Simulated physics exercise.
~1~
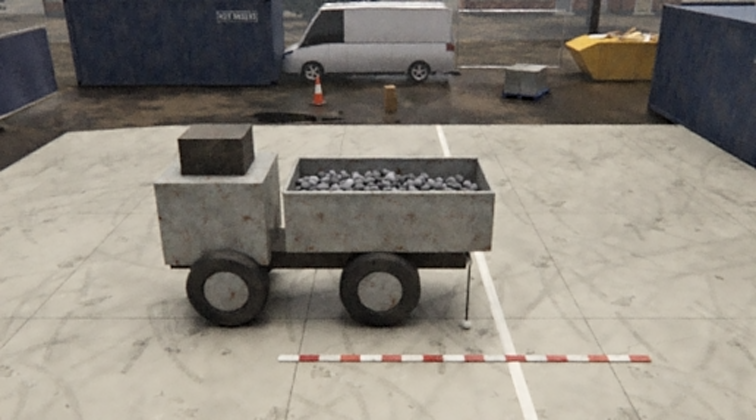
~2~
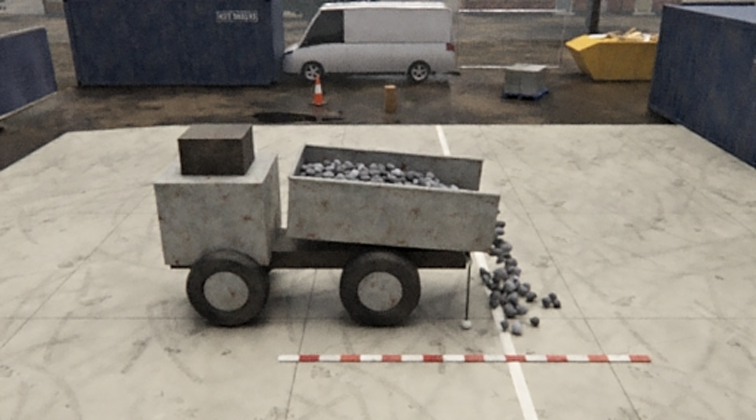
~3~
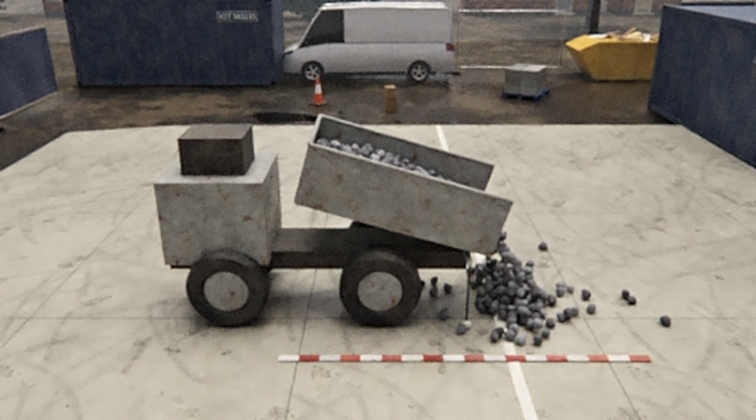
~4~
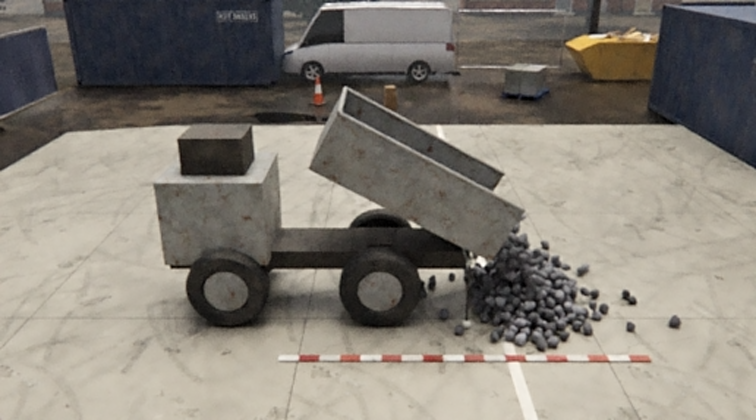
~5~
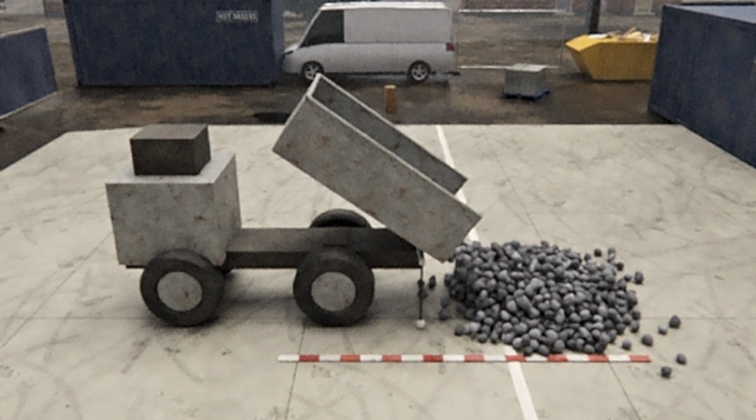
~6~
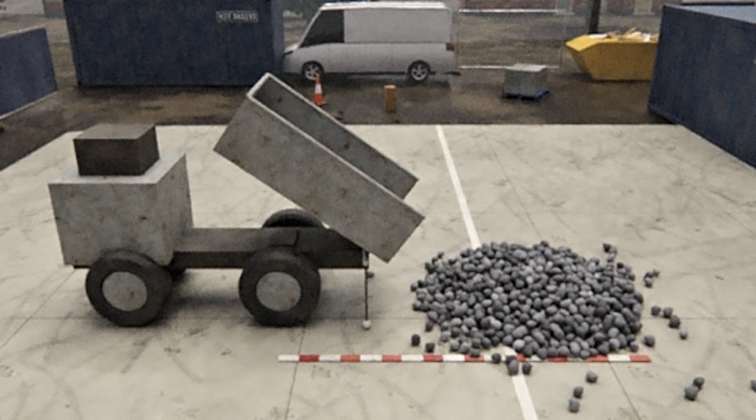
At the start, a blocky grey truck stands on pale concrete with its level bed full of dark grey stones, a white line on the ground near its rear. The bed begins to tip, its front end rising, and stones spill from the right end onto the line. As it tilts more steeply, the pile grows behind the wheels and a few stones roll away. The truck then moves left with its bed raised as the rest pours out. It ends farther left, bed still tilted and empty, beside a broad heap lying mostly past the line.
